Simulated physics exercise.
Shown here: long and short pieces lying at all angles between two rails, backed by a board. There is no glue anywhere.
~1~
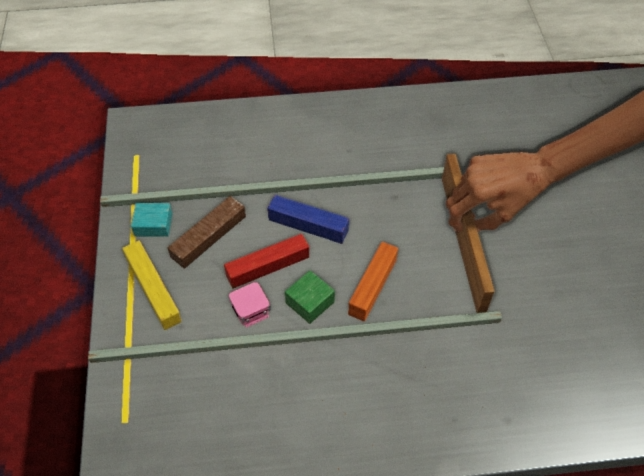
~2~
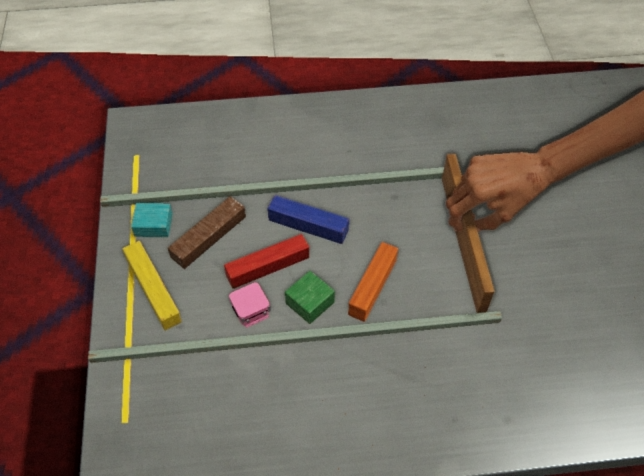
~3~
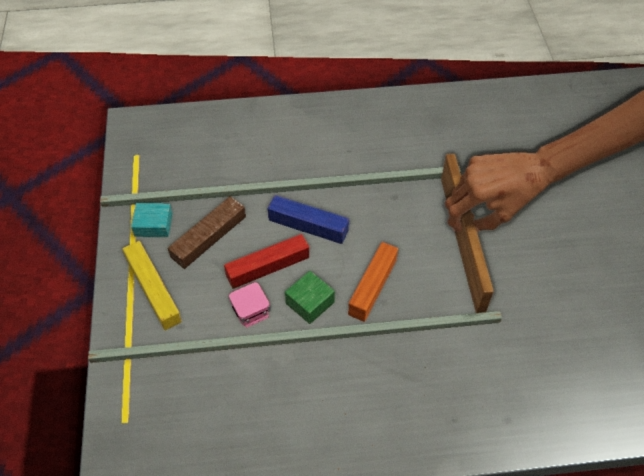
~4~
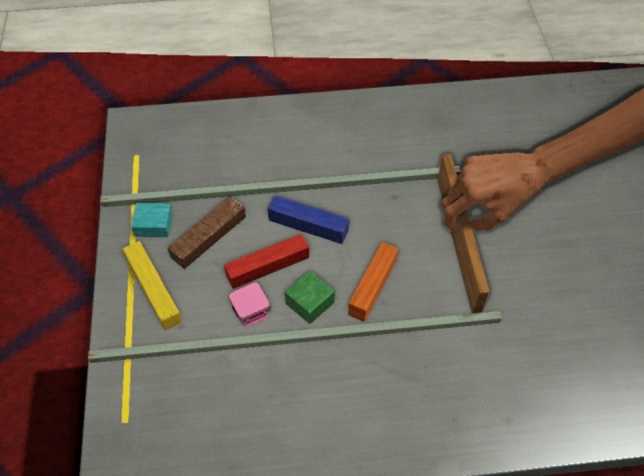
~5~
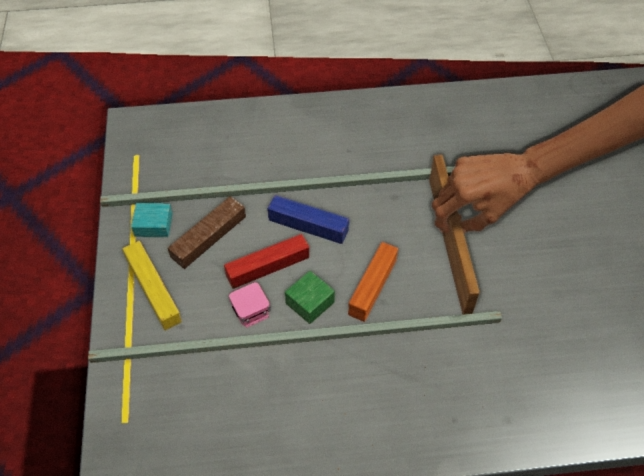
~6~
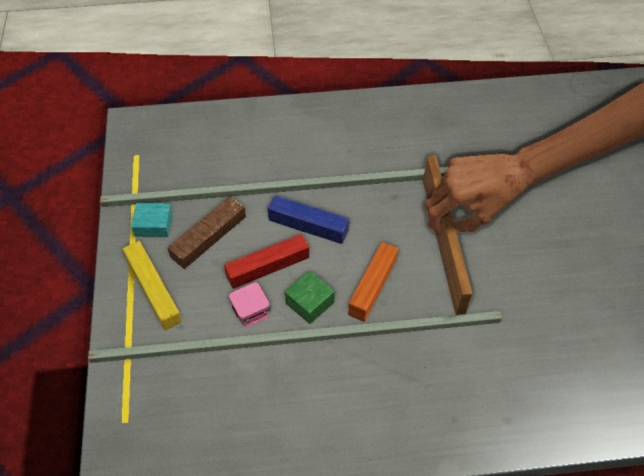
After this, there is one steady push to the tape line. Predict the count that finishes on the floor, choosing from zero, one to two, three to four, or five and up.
Falls: More than four.
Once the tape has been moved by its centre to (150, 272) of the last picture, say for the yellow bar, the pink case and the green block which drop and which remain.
Well, the yellow bar comes off, the pink case comes off, and the green block? It stays where it is.
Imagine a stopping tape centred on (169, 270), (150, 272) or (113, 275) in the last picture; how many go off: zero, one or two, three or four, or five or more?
Count per stopping tape, as listed: One to two, three to four, five or over.
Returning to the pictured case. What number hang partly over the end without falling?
Things overhanging at the end: 1.
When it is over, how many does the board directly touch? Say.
2 in contact.
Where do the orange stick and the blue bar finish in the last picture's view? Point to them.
Near (118, 310) and (122, 232).
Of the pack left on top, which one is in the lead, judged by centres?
The green block is foremost.
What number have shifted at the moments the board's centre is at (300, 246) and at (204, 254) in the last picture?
That makes 6 at the first spot and 8 at the second.
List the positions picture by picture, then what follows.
In the first frame, turquoise block (152, 220); yellow bar (152, 284); brown bar (208, 232); board (466, 231); tape (131, 273).
In the second frame, yellow bar (152, 285); green block (310, 297).
In the third frame, brown bar (208, 232); red bar (268, 261).
In the fourth frame, turquoise block (152, 220); orange stick (373, 281).
In the fifth frame, yellow bar (152, 285); pink case (250, 306).
In the sixth frame, turquoise block (152, 220); yellow bar (152, 285); brown bar (208, 232); board (445, 232); tape (131, 273).
Soon after, none off yet; turquoise block at rest near (152, 220); yellow bar at rest near (152, 285); brown bar moving near (201, 229).
At rest, the number that fall off is five or more; fallen, red bar, pink case, brown bar, yellow bar and turquoise block.
